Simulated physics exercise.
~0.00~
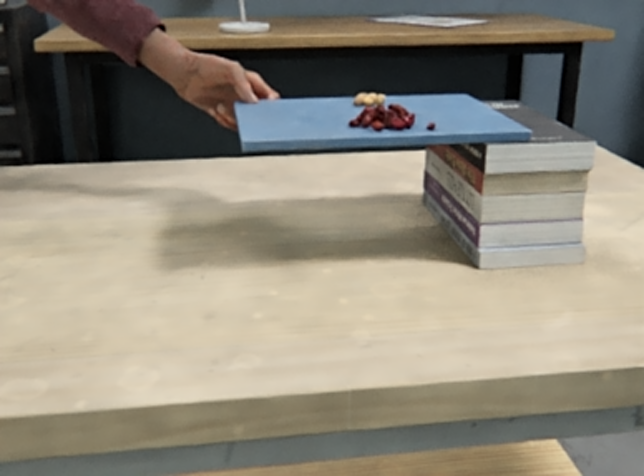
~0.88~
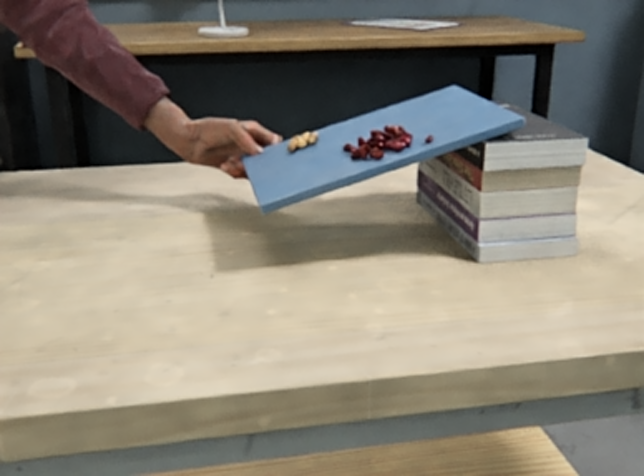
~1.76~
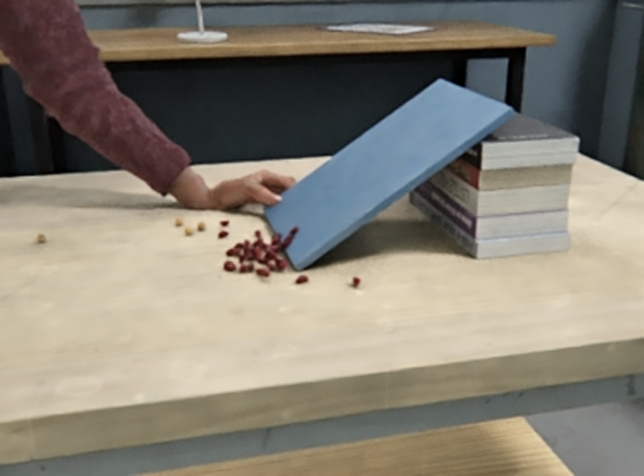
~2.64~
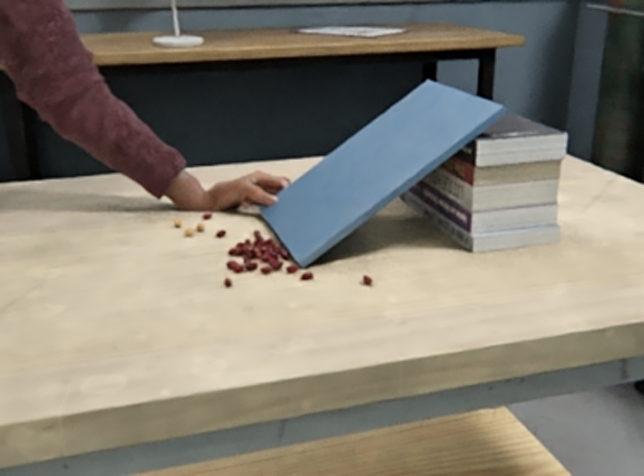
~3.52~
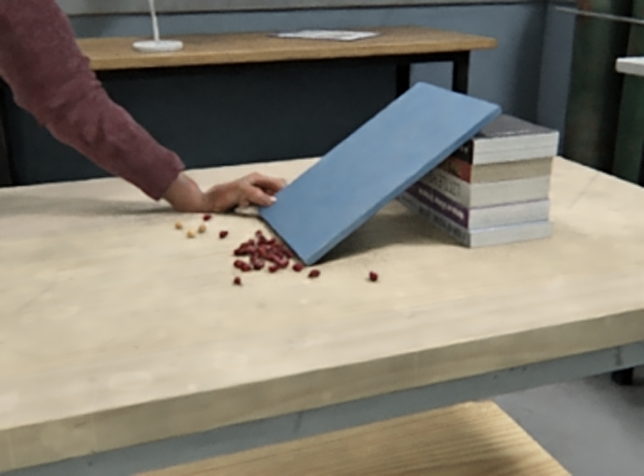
On a pale wooden table, a hand lowering a blue board propped on books, yellowish pieces scattering beyond dark red ones heaped at its foot.
